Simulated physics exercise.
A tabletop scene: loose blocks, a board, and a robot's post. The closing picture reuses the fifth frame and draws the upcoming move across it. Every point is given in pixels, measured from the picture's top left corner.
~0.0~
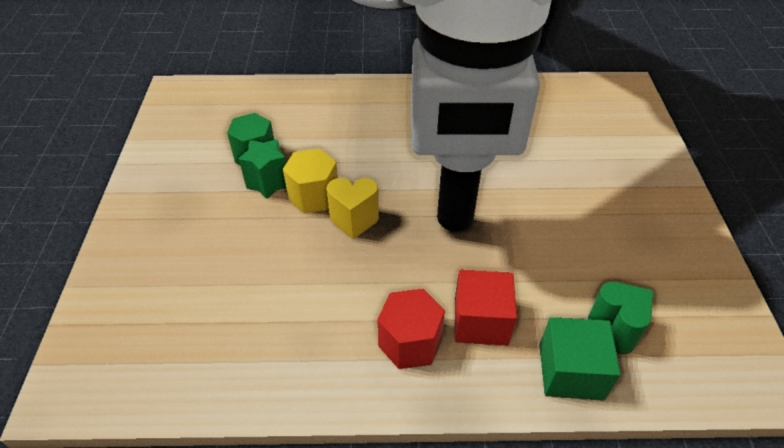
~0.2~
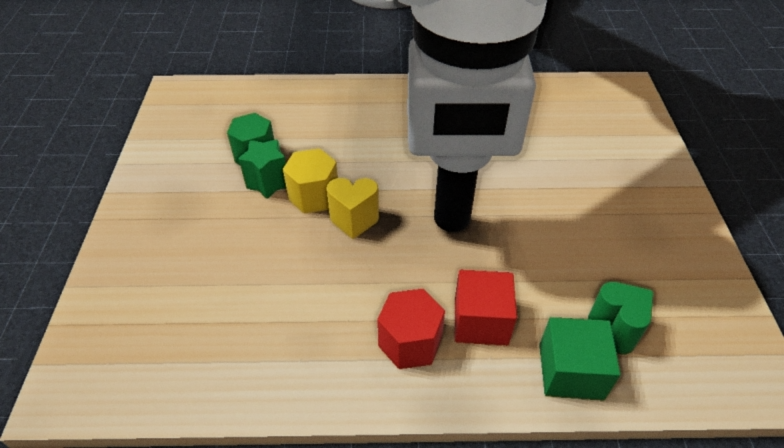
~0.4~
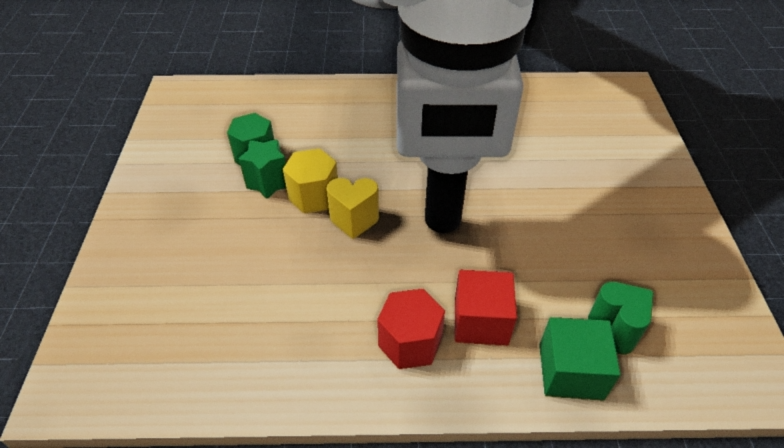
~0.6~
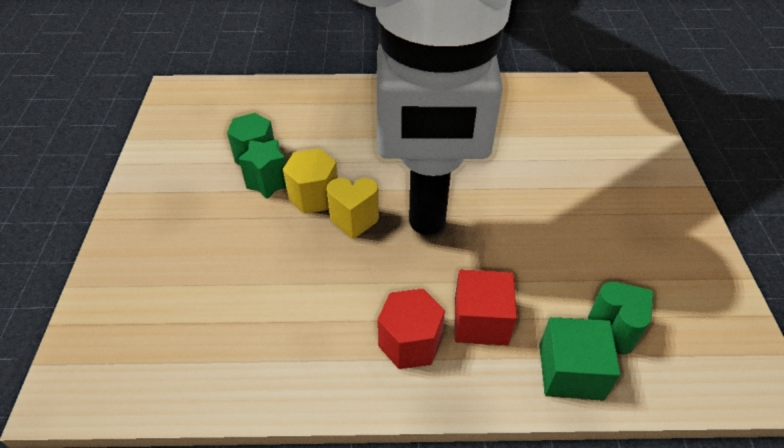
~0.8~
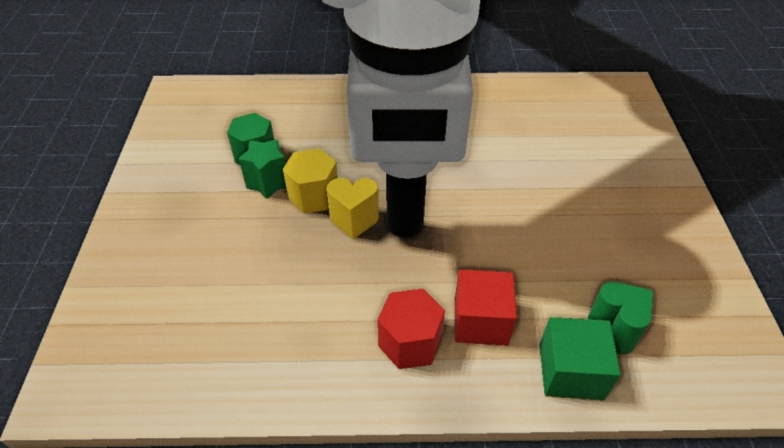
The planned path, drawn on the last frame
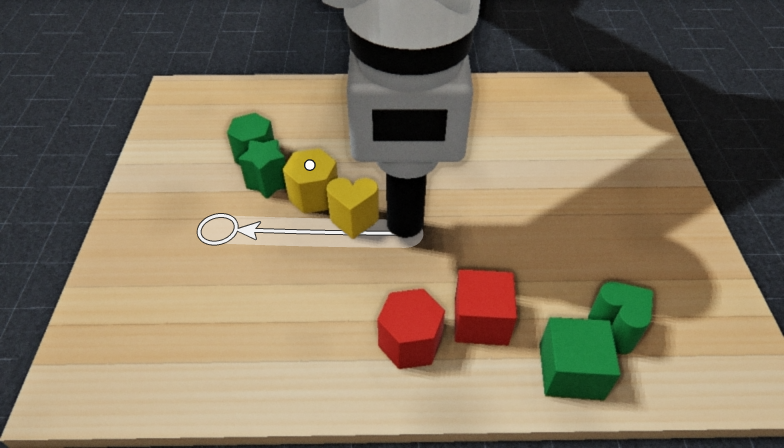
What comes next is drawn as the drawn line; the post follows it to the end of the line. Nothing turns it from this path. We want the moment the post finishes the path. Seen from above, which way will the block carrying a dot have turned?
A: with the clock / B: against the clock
(A)
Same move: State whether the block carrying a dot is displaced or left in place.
If the post follows that path, the block carrying a dot ends up shifted.
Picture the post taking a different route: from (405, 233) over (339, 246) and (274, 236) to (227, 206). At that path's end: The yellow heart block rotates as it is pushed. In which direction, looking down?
If we look at it from overhead, the yellow heart block pivots clockwise.
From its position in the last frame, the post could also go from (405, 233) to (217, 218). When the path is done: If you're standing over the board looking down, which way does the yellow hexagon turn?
Rotates clockwise.
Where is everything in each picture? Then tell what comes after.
Lower end of the post at (455, 220), tops of blocks, green hexagon at (249, 126), green star block at (262, 152), yellow hexagon at (310, 165), yellow heart block at (352, 190), in the first picture.
Post at (452, 220), blocks as before, in the second picture.
Post at (443, 221), blocks as before, in the third picture.
Post at (427, 223), blocks as before, in the fourth picture.
Post at (405, 225), green hexagon at (249, 126), green star block at (262, 152), yellow hexagon at (310, 165), yellow heart block at (352, 190), in the fifth picture.
The drawn path runs in a line from (405, 233) to (218, 229); the dot is on the yellow hexagon.
The first path, step by step. One third of the way, post at (341, 225); green hexagon at (245, 123); green star block at (258, 146), turned 30° anticlockwise; yellow hexagon at (292, 160), turned 50° clockwise; yellow heart block at (307, 188).
Two thirds of the way, post at (276, 223); green hexagon at (241, 119); green star block at (252, 141), turned 25° anticlockwise; yellow hexagon at (288, 154), turned 75° clockwise; yellow heart block at (256, 175), turned 45° clockwise.
At the end, post at (215, 221); green hexagon at (241, 119); green star block at (252, 141), turned 25° anticlockwise; yellow hexagon at (288, 154), turned 75° clockwise; yellow heart block at (253, 173), turned 50° clockwise.
